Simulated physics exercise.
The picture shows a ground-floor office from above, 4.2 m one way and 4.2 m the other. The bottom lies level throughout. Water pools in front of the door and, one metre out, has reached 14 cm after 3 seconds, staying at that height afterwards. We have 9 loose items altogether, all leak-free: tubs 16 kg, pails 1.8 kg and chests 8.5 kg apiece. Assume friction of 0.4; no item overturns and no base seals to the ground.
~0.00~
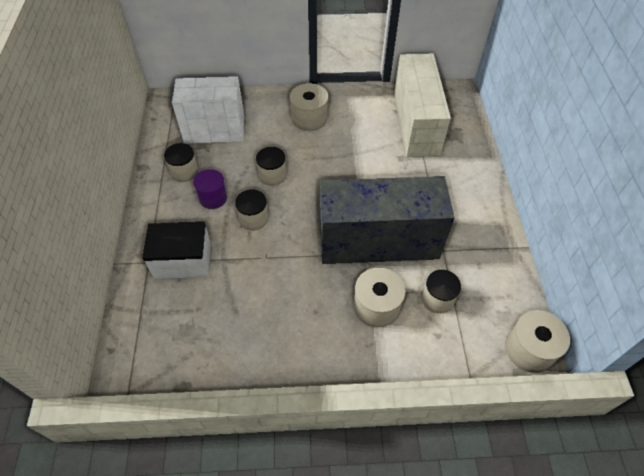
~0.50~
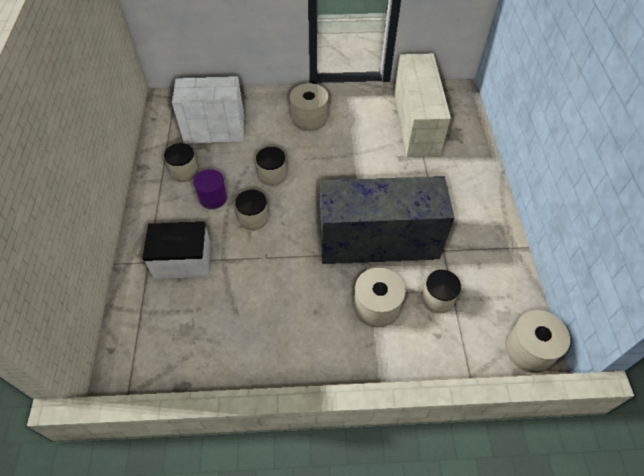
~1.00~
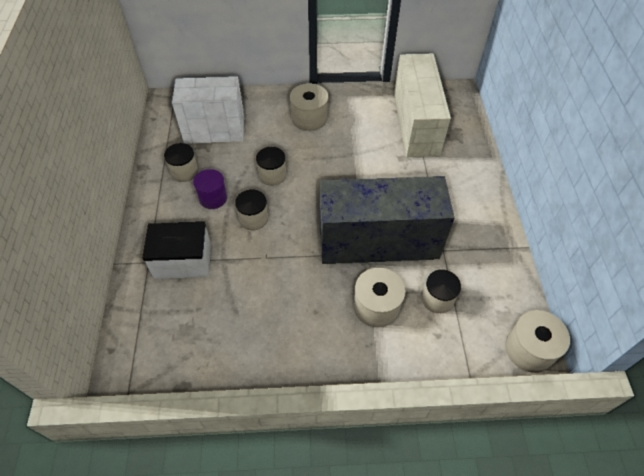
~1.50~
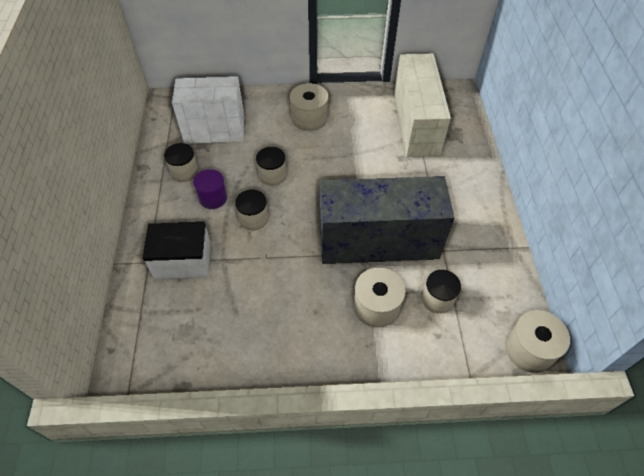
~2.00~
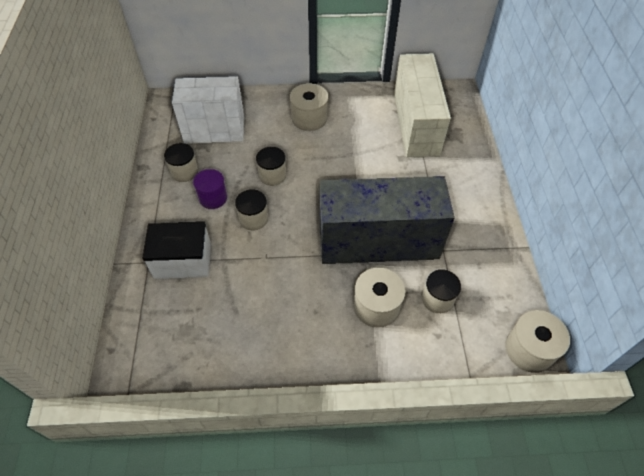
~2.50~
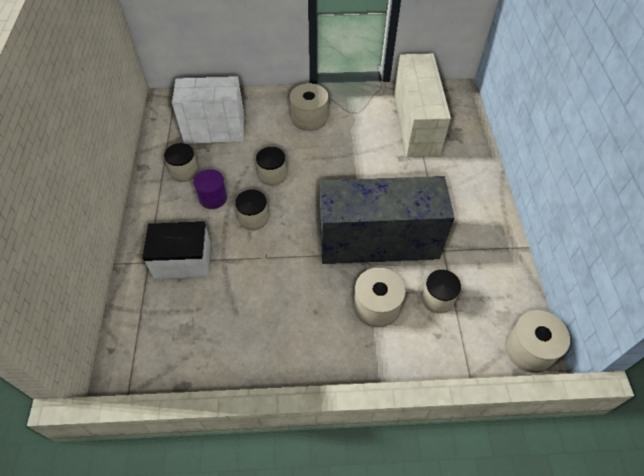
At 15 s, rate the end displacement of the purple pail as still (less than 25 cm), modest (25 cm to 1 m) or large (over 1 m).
Modest.
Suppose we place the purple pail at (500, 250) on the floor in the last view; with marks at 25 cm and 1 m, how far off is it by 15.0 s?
It goes a long way.
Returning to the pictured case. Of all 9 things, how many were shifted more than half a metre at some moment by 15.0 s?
Tally: 5.
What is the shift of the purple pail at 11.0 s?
Close to 80 cm.
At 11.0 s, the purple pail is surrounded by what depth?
I'd put it at about 5 cm.
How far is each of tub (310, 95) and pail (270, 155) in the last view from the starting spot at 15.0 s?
In that order: 0 cm, 50 cm.
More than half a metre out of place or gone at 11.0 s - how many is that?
Tally at that time: 2.
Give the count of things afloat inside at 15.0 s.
I'd say 6 of them.
After 3.5 s the purple pail is near (209, 181), 0.0 m from its start, aground; 0 afloat.
After 6.8 s the purple pail is near (185, 178), 0.3 m from its start, aground; 0 afloat.
After 11.0 s the purple pail is near (135, 176), 0.8 m from its start, afloat; 3 afloat.
After 15.0 s the purple pail is near (188, 144), 0.6 m from its start, afloat; 6 afloat.
